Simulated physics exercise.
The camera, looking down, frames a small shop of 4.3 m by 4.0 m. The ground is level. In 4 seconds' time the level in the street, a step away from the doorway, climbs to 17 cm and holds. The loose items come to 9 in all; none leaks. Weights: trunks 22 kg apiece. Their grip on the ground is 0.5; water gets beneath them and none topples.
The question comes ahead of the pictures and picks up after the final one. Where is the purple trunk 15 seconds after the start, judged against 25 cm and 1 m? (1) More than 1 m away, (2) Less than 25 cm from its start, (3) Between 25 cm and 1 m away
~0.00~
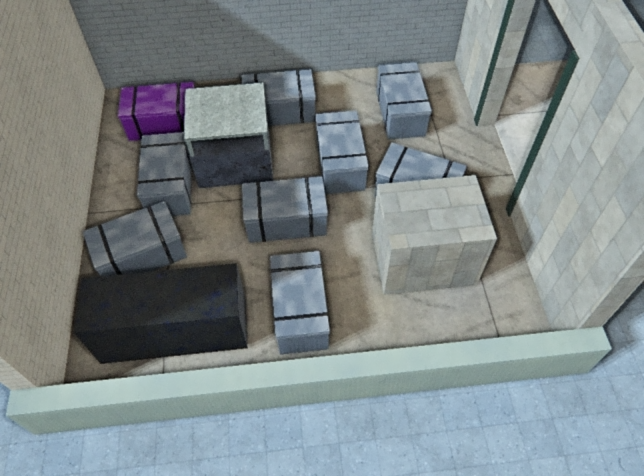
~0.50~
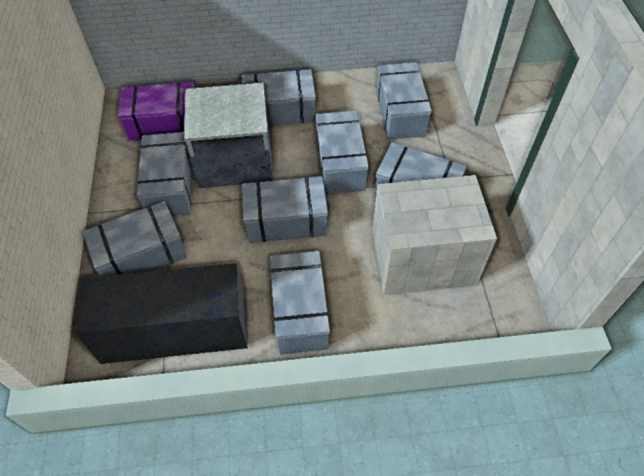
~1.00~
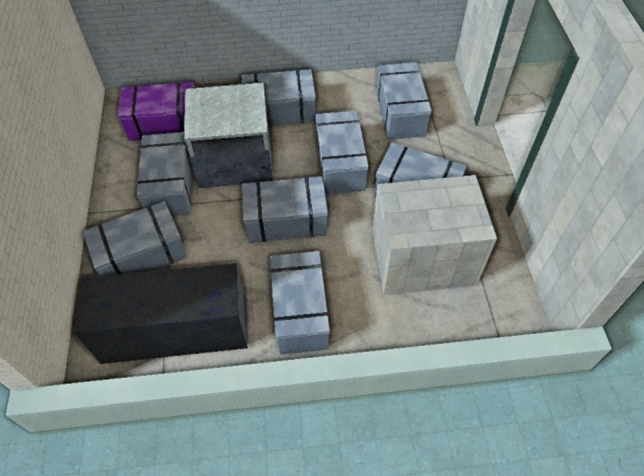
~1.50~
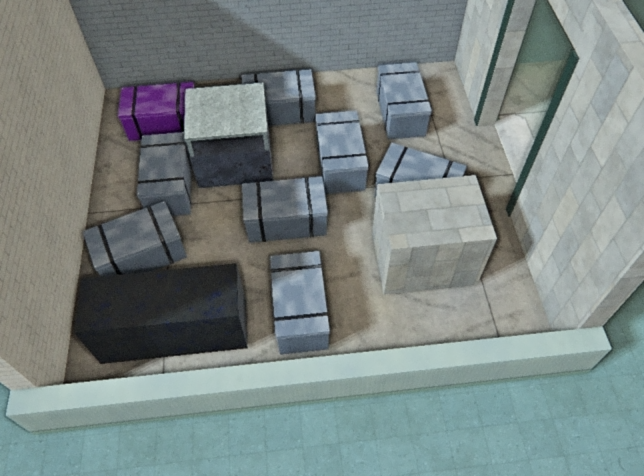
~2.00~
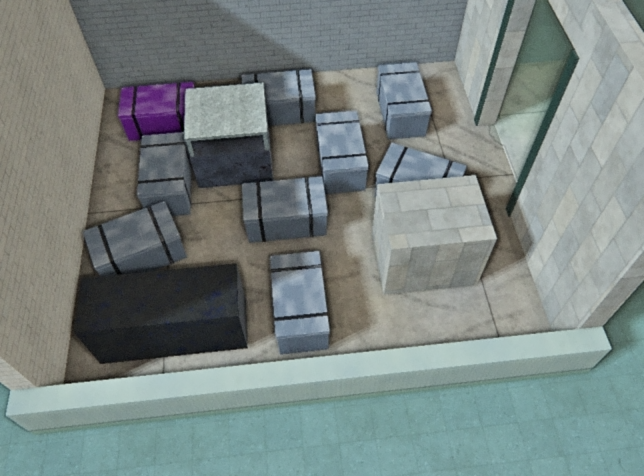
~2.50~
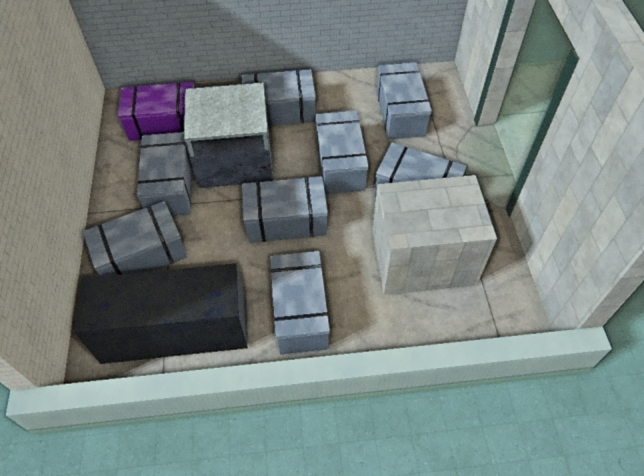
3.
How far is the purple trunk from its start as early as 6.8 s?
Roughly 0 cm.
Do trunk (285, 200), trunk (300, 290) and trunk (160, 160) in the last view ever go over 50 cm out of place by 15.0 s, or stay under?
Going one by one, I get above, within and within.
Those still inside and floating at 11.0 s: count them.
I get 6.
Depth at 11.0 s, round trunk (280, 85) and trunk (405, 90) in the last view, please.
First about 8 cm, second about 8 cm.
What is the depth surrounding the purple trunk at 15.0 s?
I'd say around 13 cm.
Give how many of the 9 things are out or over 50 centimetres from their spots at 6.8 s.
Count: 3.
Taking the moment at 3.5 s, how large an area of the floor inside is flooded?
The covered patch comes to about 1.0 m2.
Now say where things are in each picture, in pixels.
In the first picture, the purple trunk at (156, 99), on the bottom; water covers 0.0 m2; 0 of 9 have shifted.
In the second picture, the purple trunk at (156, 99) rests on the ground; 0.0 m2 under water; 0 of 9 have shifted.
In the third picture, the purple trunk at (156, 99), on the bottom; 0.0 m2 under water; 0 of 9 have shifted.
In the fourth picture, the purple trunk at (156, 99) rests on the ground; 0.0 m2 under water; 0 of 9 have shifted.
In the fifth picture, the purple trunk at (156, 99) rests on the ground; water covers 0.0 m2; 0 of 9 have shifted.
In the sixth picture, the purple trunk at (156, 99), on the bottom; 0.3 m2 under water; 0 of 9 have shifted.
After 3.5 s the purple trunk is near (156, 99), 0.0 m from its start, aground; 0 afloat.
After 6.8 s the purple trunk is near (156, 99), 0.0 m from its start, aground; 1 afloat.
After 11.0 s the purple trunk is near (117, 127), 0.6 m from its start, afloat; 6 afloat.
After 15.0 s the purple trunk is near (147, 138), 0.7 m from its start, afloat; 9 afloat.
